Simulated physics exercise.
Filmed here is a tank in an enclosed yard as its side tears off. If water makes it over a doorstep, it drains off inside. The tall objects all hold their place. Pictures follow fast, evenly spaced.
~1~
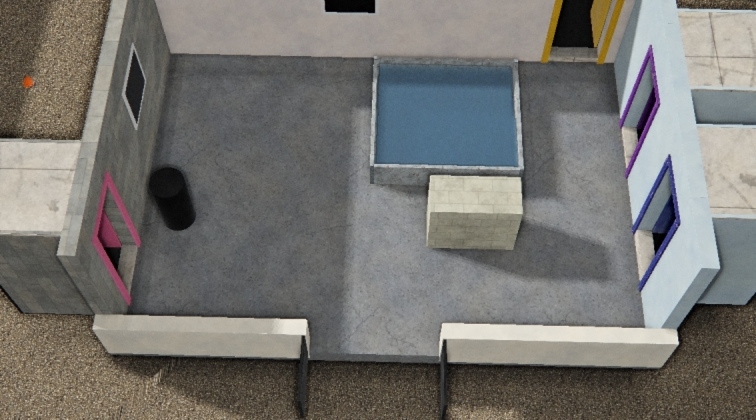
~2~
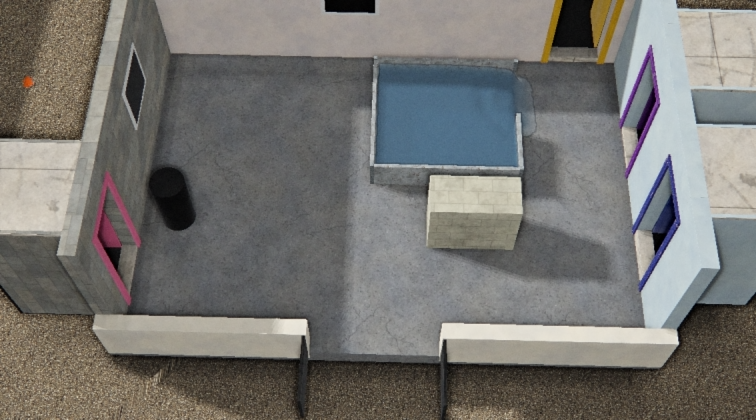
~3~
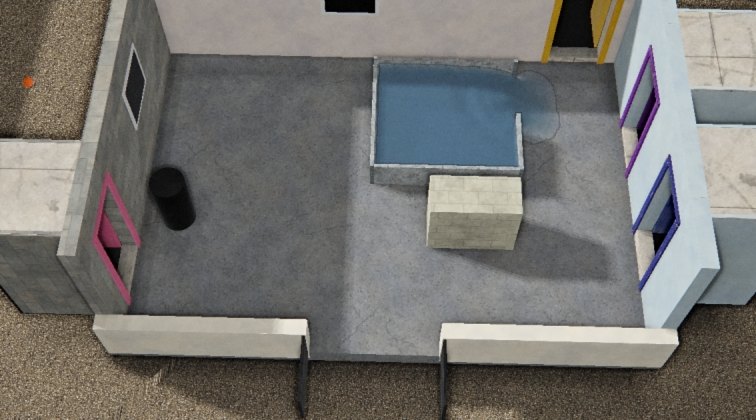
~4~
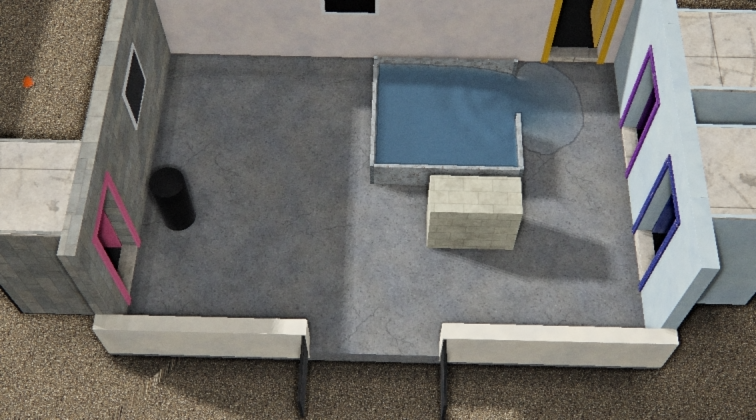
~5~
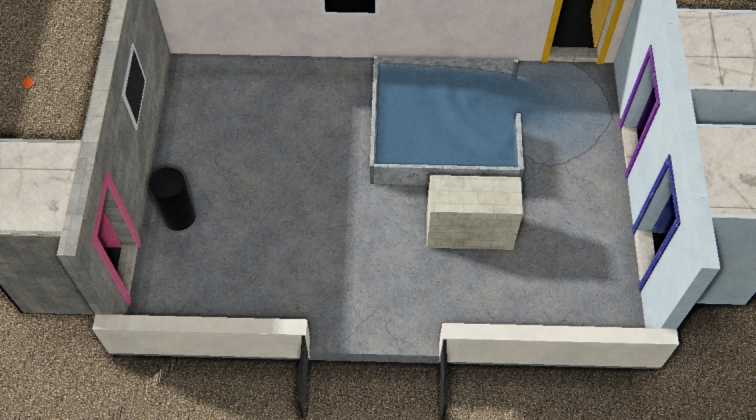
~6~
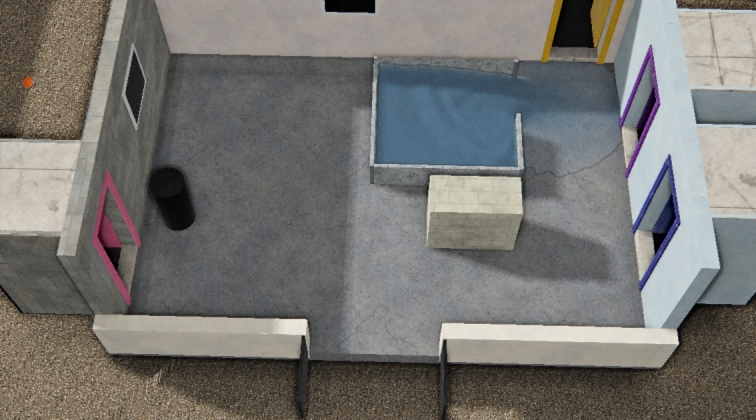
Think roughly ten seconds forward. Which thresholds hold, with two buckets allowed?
In order: The yellow door gets more than two buckets inside; the blue door gets two buckets or less inside; the purple door gets more than two buckets inside; the pink door gets two buckets or less inside.
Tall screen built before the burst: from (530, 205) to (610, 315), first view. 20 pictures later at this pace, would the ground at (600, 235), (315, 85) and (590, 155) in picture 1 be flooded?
In order: Soaked, untouched, soaked.
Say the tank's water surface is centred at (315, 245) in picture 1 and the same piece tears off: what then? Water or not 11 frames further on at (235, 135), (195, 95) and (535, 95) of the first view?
Log: No flood; no flood; flood.
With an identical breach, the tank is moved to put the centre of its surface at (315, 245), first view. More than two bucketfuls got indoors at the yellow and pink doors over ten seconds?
Looking at it, yellow comes in under and pink comes in under.
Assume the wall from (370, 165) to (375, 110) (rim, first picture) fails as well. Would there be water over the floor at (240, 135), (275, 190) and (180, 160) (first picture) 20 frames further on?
So: Wetted, then wetted, then wetted.
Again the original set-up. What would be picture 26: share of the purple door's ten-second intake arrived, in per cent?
I make it 50 per cent.
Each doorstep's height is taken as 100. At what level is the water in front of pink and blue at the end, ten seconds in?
I'd say around 20 and 30 in a hundred.
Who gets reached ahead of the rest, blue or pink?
First in line is the door marked blue.
A moment on, water covers 10 % of the floor; the yellow door wet at the sill, nothing in, the blue door not reached, the purple door under two buckets in, the pink door not reached.
Next, water covers 15 % of the floor; the yellow door over two buckets in, the blue door wet at the sill, nothing in, the purple door over two buckets in, the pink door not reached.
Then, water covers 25 % of the floor; the yellow door far over two buckets in, the blue door wet at the sill, nothing in, the purple door far over two buckets in, the pink door not reached.
Later, water covers 40 % of the floor; the yellow door far over two buckets in, the blue door wet at the sill, nothing in, the purple door far over two buckets in, the pink door not reached.
In the end, water covers 85 % of the floor; the yellow door far over two buckets in, the blue door wet at the sill, nothing in, the purple door far over two buckets in, the pink door wet at the sill, nothing in.
